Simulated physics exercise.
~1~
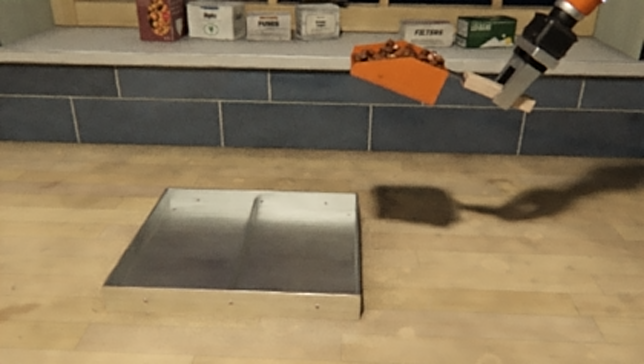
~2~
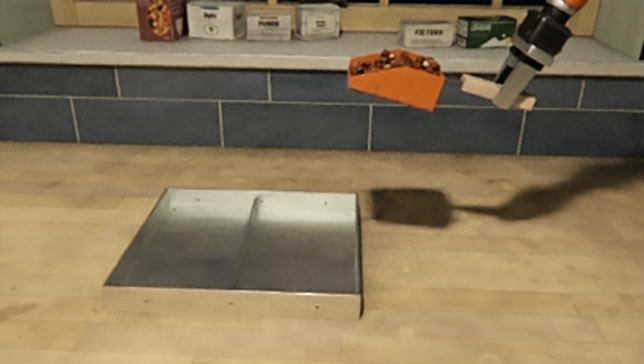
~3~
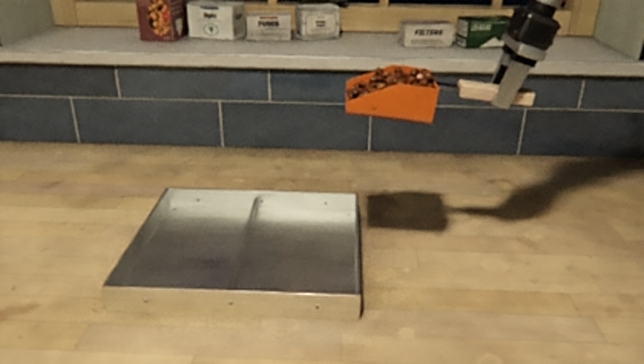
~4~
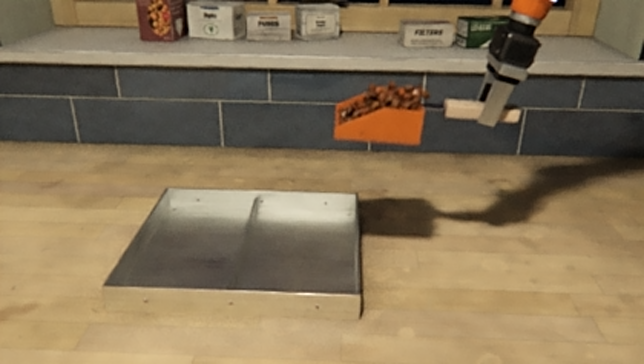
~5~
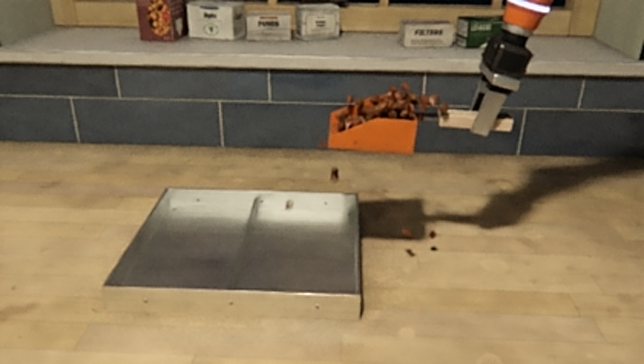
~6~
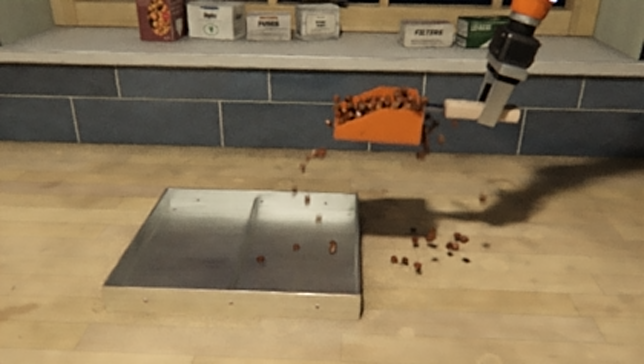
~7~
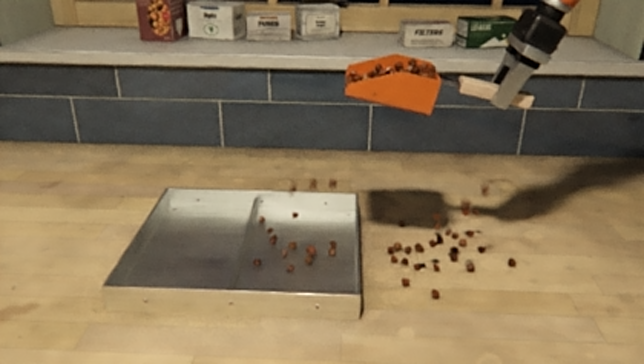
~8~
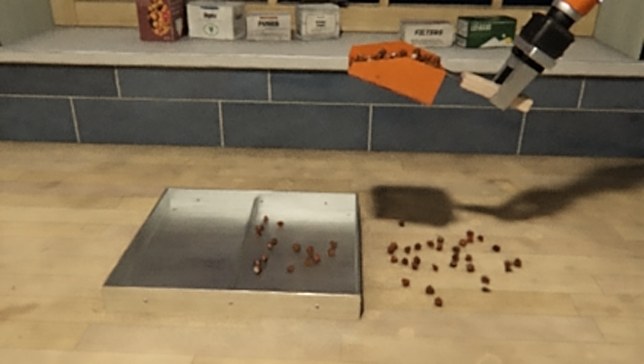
At the start, a robot arm holds an orange scoop heaped with small brown pellets, above and to the right of a shallow metal tray on a wooden table. The arm lowers the scoop and shifts it slightly left while the scoop levels out. As it reaches its lowest point, pellets bounce up from the heap and a few begin to drop. The scoop then rises back to the right, tilting again, while more pellets fall. Finally, it hangs near its starting place, still holding pellets, with others scattered in the tray's right part and on the table beside it.
